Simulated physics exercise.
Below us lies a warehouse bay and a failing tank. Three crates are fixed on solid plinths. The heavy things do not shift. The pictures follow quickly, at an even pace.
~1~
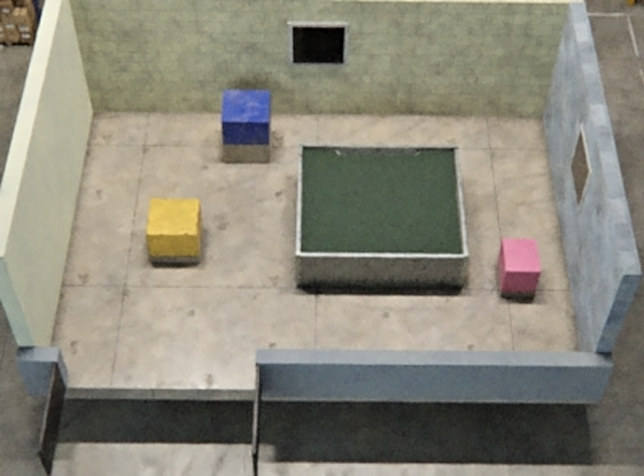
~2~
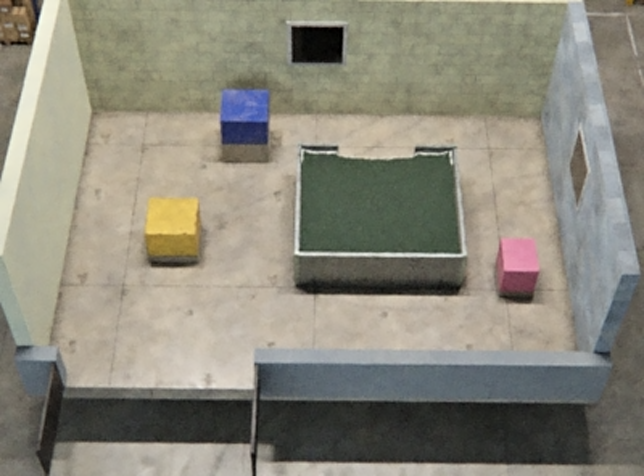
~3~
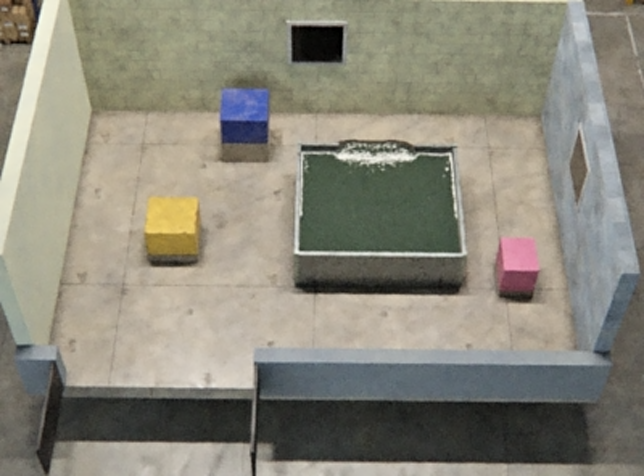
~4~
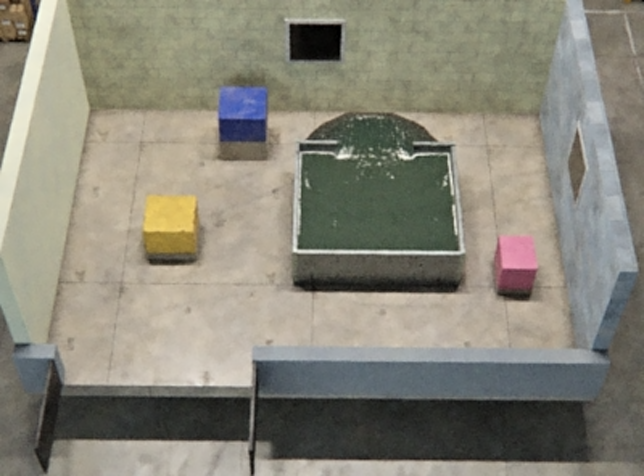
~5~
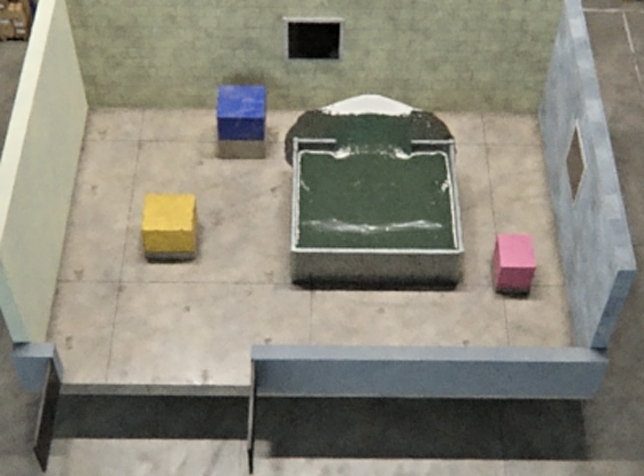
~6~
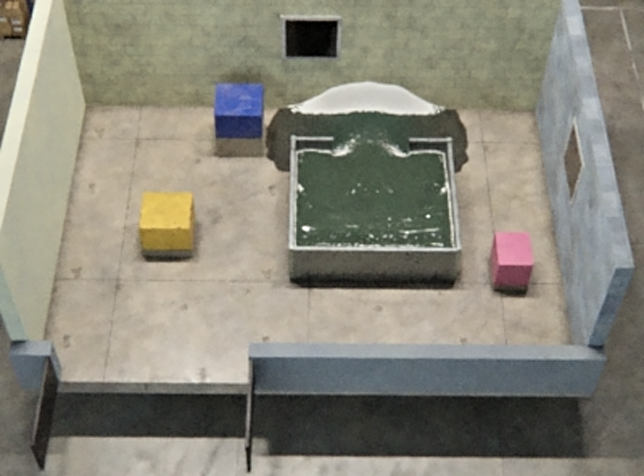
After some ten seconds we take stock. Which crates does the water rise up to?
One by one: The pink crate is wetted; the yellow crate escapes dry; the blue crate escapes dry.
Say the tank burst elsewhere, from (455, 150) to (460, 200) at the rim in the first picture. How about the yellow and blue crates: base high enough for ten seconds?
Then: Yellow crate escapes it, blue crate remains dry.
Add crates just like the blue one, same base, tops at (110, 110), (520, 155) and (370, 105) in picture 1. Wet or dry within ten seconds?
In turn: Escapes it, stays dry, is soaked.
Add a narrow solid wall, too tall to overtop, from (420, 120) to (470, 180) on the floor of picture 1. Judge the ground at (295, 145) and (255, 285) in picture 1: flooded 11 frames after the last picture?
One after the other: Wet, dry.
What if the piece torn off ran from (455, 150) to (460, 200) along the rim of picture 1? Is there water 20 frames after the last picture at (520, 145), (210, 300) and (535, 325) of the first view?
As listed: Covered, not flooded, covered.
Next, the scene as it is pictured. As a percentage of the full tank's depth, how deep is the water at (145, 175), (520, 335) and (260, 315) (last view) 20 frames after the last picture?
Roughly 2, 2 and 4 per cent, in turn.
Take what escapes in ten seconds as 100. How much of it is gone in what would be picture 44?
I make it 25 per cent.
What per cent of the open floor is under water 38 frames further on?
About 95 per cent.
A moment on, water covers 15 % of the floor; the pink crate not reached, the yellow crate not reached, the blue crate water round its plinth.
Next, water covers 30 % of the floor; the pink crate not reached, the yellow crate not reached, the blue crate water round its plinth.
Then, water covers 60 % of the floor; the pink crate water round its plinth, the yellow crate water round its plinth, the blue crate water round its plinth.
Later, water covers 95 % of the floor; the pink crate water round its plinth, the yellow crate water round its plinth, the blue crate water round its plinth.
In the end, water covers 100 % of the floor; the pink crate was topped, the yellow crate stayed above the water, the blue crate stayed above the water.
